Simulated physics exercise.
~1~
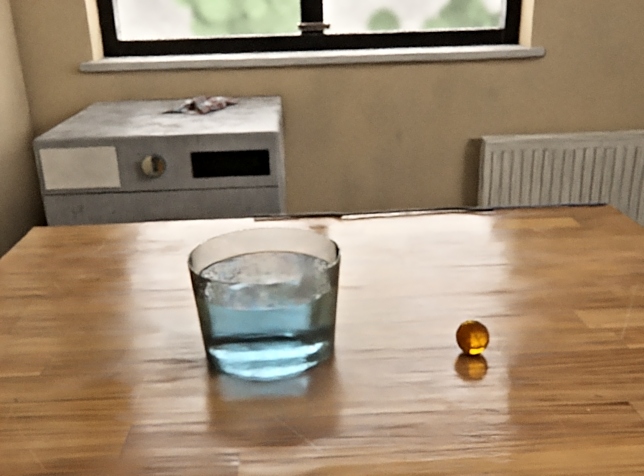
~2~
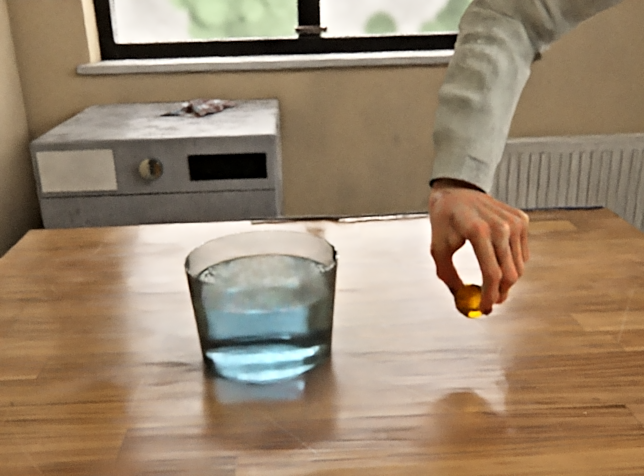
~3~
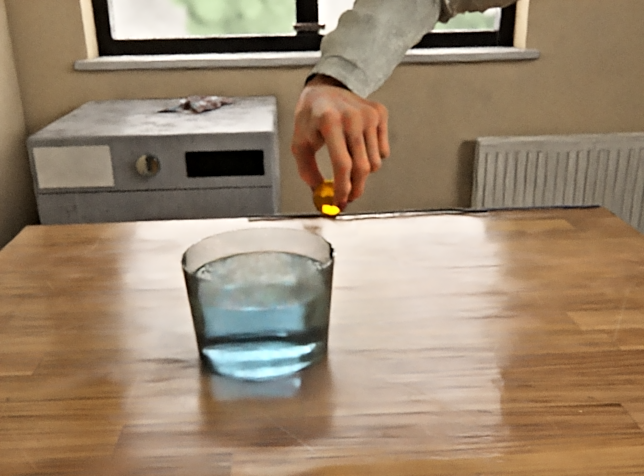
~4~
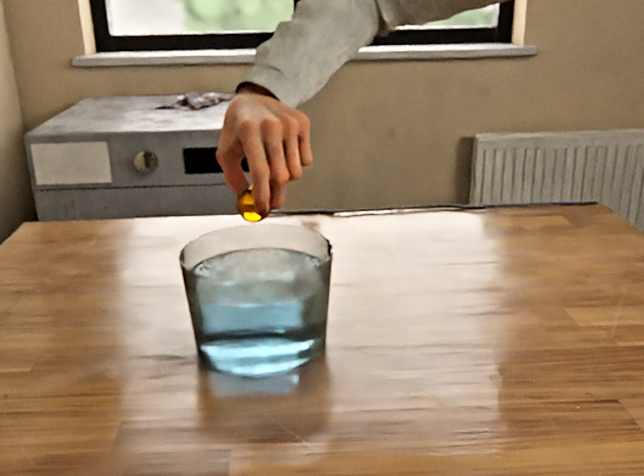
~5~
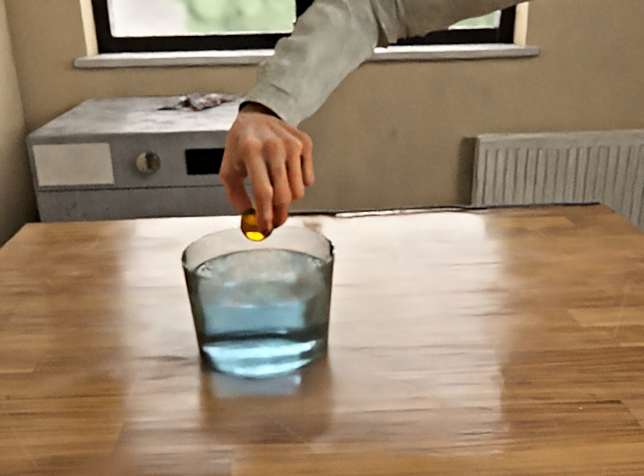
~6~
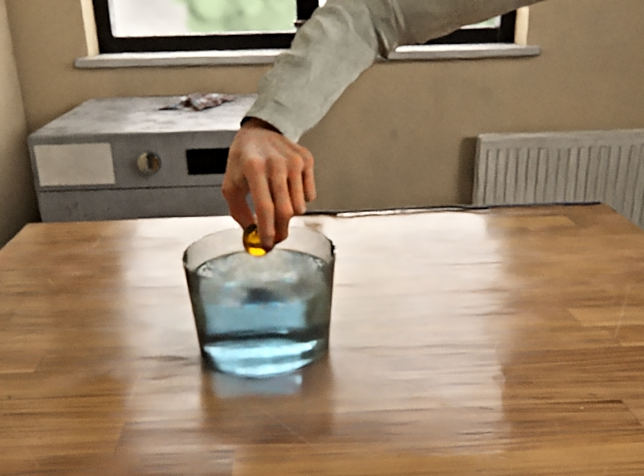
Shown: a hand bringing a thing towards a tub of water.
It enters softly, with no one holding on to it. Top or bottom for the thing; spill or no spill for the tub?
In order: The water goes down; the tub does not spill.
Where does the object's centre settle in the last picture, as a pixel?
Its centre settles around (264, 326).
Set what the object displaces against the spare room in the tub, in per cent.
Estimated share: Near 0 %.
A moment on, the glass marble enters the water; the tub is about three quarters full.
Further on, the glass marble goes on down; the tub is about three quarters full.
When it is over, the glass marble rests at the bottom; the tub is about three quarters full; none went over.
